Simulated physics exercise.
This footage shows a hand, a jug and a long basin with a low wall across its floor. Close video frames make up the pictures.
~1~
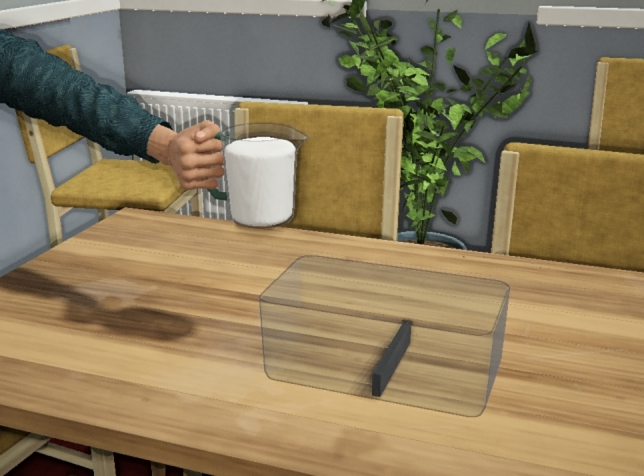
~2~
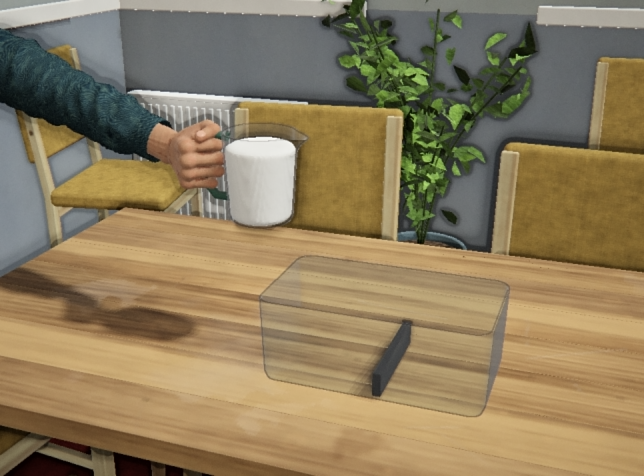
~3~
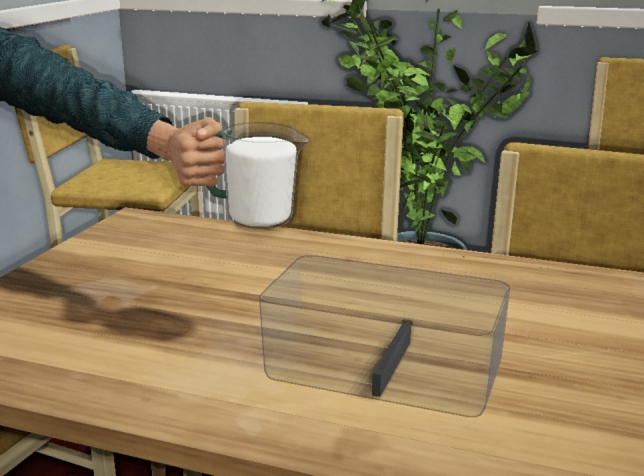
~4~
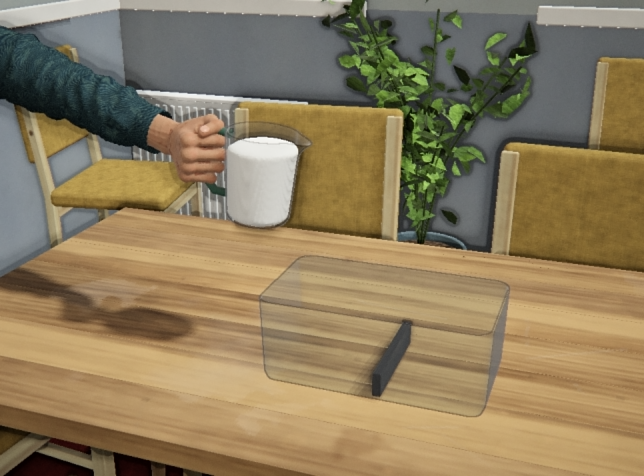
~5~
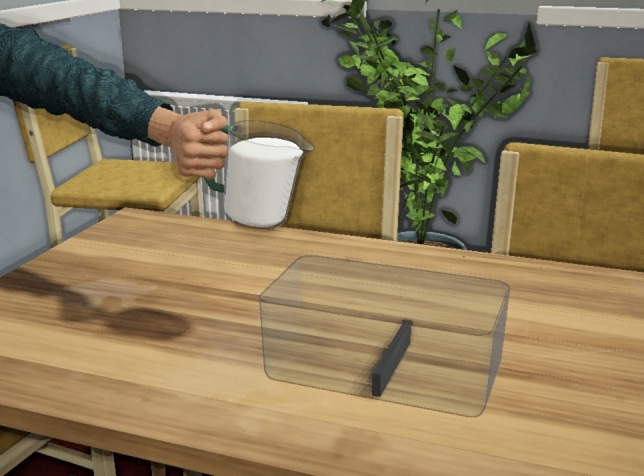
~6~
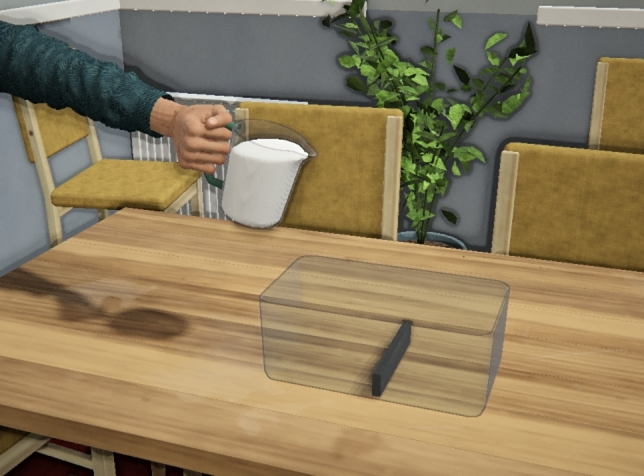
The footage shows a hand holding a clear jug of milk above a wooden table, near a long transparent basin with a low dark wall across its floor; the hand gradually tilts the jug slightly to the right.
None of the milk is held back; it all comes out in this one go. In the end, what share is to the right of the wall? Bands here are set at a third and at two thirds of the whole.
The amount on the right comes to less than a third of the whole.
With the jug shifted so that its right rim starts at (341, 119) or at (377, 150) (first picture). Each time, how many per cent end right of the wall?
Try one: 55 %; try two: 90 %.
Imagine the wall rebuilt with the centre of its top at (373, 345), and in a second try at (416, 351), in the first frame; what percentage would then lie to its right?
In order, some 20 and 10 in a hundred.
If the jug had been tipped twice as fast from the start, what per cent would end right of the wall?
I'd say roughly 10 in every hundred ends up there.
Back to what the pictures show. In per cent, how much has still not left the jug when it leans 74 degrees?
Near 75 in a hundred still remains.
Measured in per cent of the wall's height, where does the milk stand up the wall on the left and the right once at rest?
Left side roughly 60, right side roughly 10.
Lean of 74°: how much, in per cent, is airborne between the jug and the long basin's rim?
About 20 per cent.
A moment on, the jug is tipped part way and 75 per cent is still to pour, 7 is left of the wall and 0 right of it.
Next, the jug is tipped right over and 21 per cent is still to pour, 57 is left of the wall and 2 right of it.
Then the jug is tipped right over and 1 per cent is still to pour, 87 is left of the wall and 7 right of it.
Later the jug is tipped right over and 0 per cent is still to pour, 89 is left of the wall and 8 right of it.
Finally, 89 per cent lies left of the wall, 8 right of it and 4 outside.
